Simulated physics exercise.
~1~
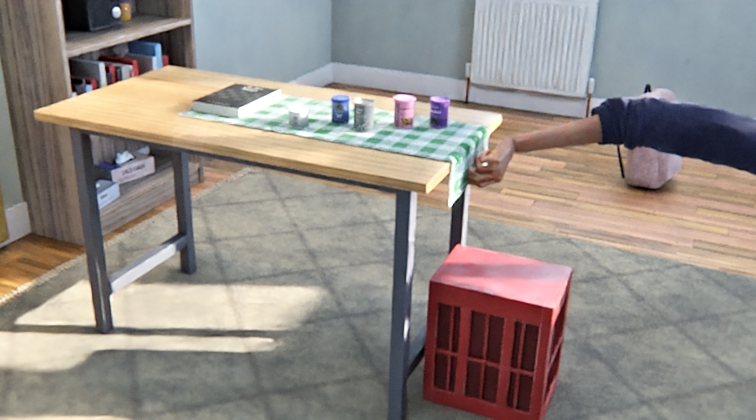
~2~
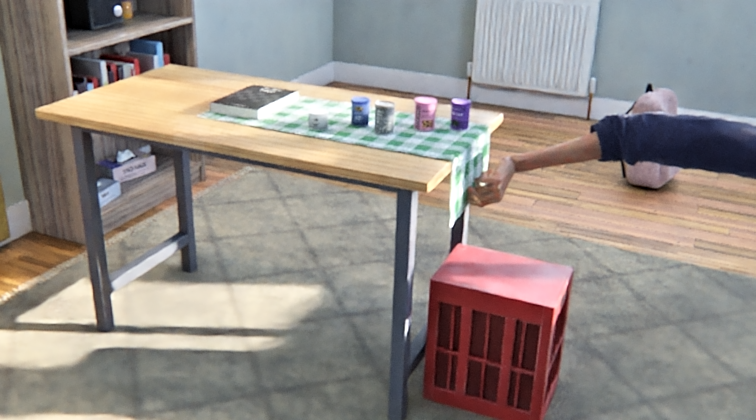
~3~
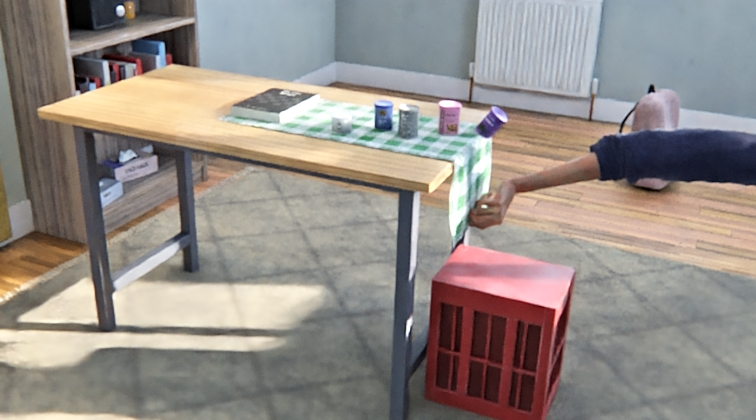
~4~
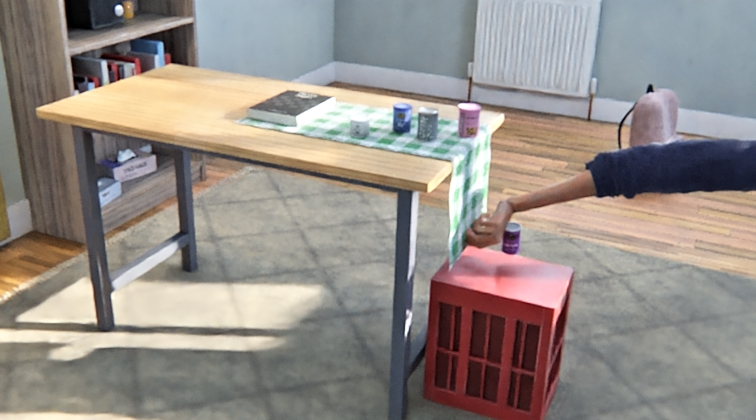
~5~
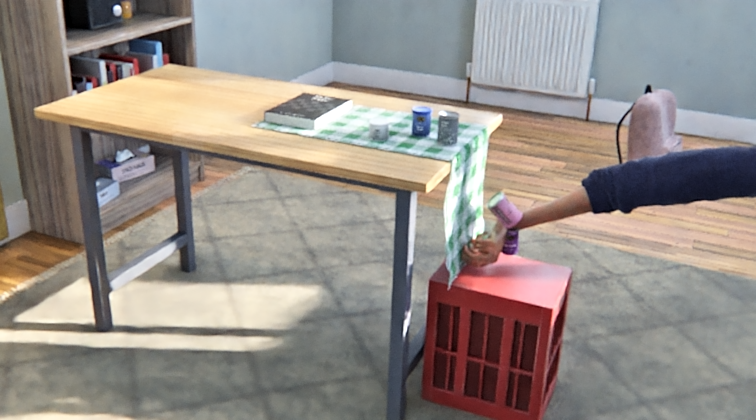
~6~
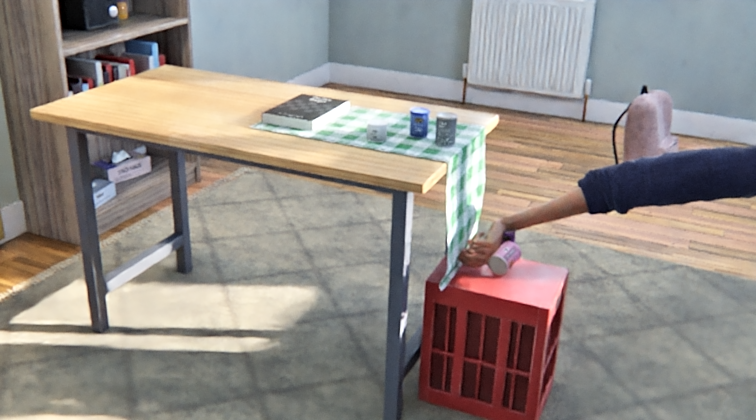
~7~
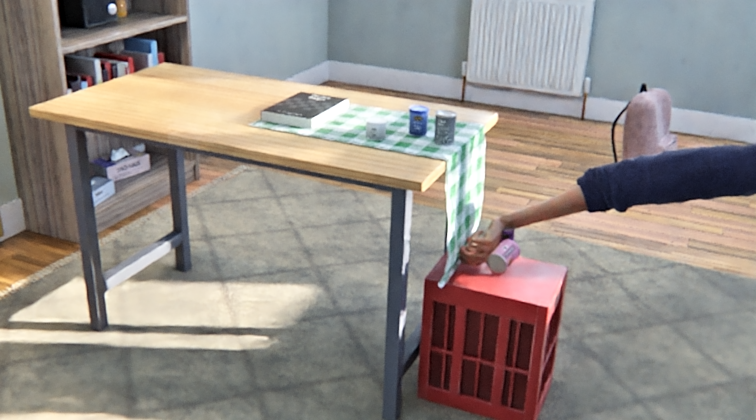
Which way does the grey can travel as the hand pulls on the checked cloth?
The grey can moves to the right, riding along on the cloth toward the end of the desk.
